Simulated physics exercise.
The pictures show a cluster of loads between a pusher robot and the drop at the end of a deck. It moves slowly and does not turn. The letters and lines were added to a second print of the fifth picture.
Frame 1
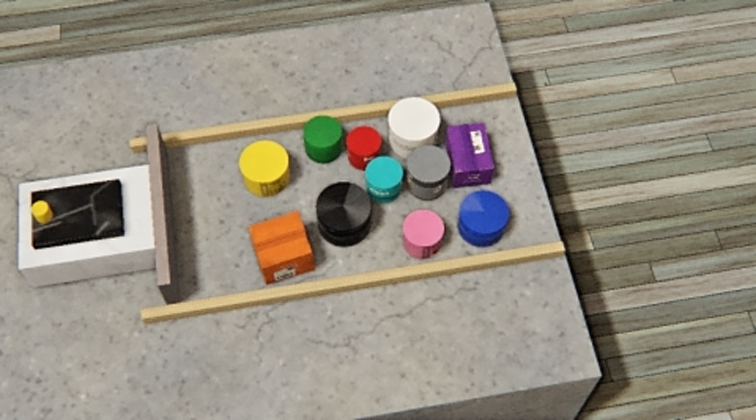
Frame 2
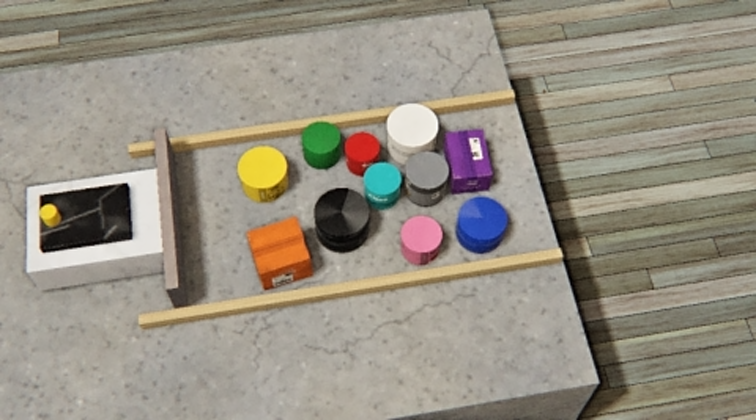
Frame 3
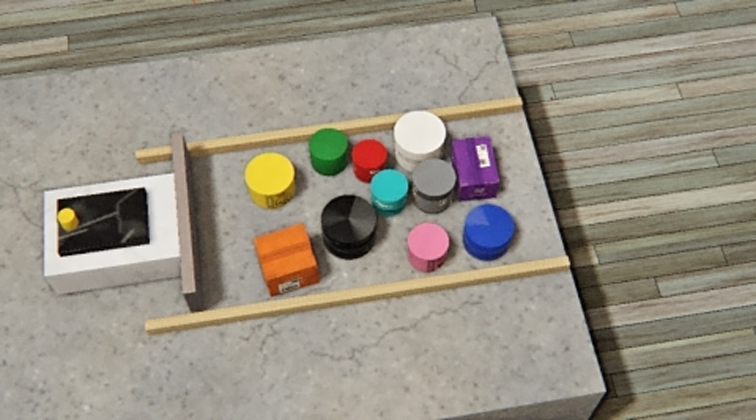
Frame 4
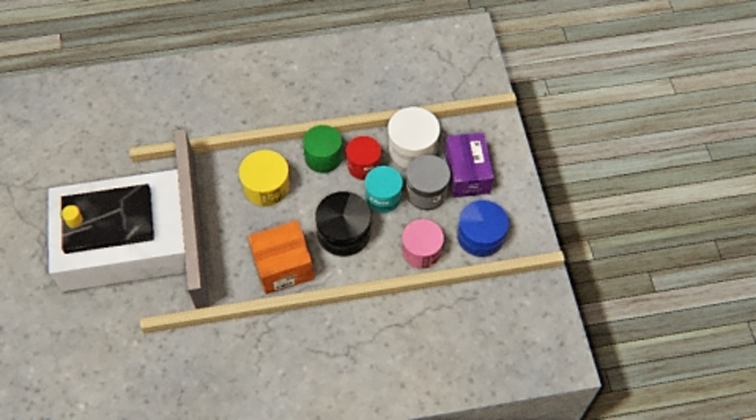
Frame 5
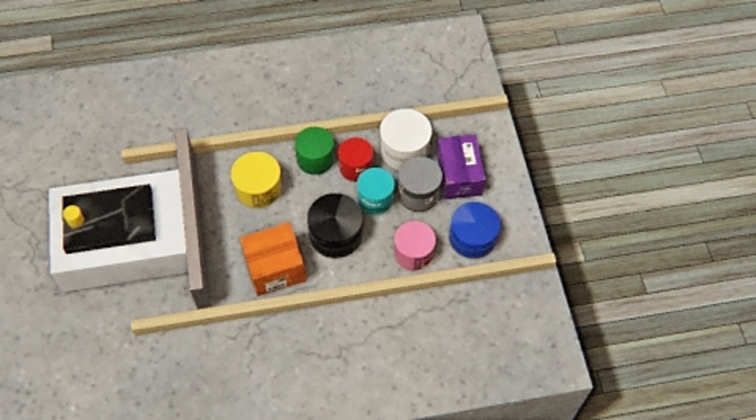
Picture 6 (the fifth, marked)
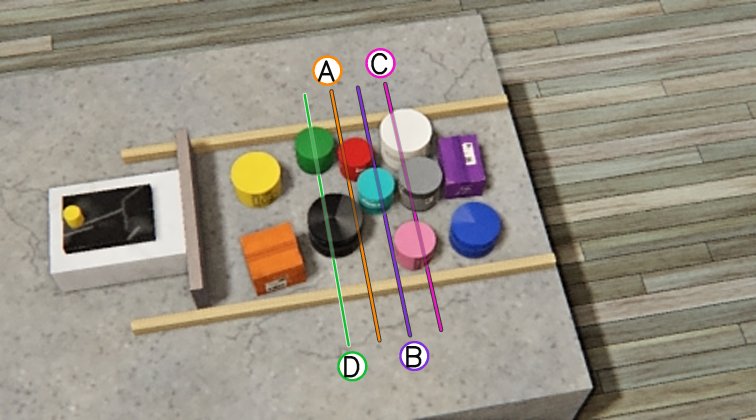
The clip opens on a white robot with a wide pusher bar, left of a cluster of colourful round containers and two boxes between wooden rails. The robot creeps right, narrowing the gap without touching anything, while the containers and boxes keep their places on the deck as the view shifts slightly.
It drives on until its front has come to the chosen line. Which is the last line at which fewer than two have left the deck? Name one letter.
C.
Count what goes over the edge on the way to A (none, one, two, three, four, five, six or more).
The count is none.
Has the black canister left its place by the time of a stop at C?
Yes.
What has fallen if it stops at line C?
The purple parcel.
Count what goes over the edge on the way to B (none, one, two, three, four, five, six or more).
The count is none.
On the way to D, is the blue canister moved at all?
By then, no.
On the marked copy, A at (354, 207); B at (382, 203); C at (411, 198); D at (325, 211).
Following C. Soon after the start, robot (197, 204); turquoise pail (381, 188); green canister (324, 147).
Later, robot (278, 192); purple parcel (494, 162); grey pail (456, 169).
In the end, robot (338, 183); purple parcel over the edge; blue canister (529, 219); one fallen.
As for the rest, A is within the limit but short; B is within the limit but short; D is within the limit but short.
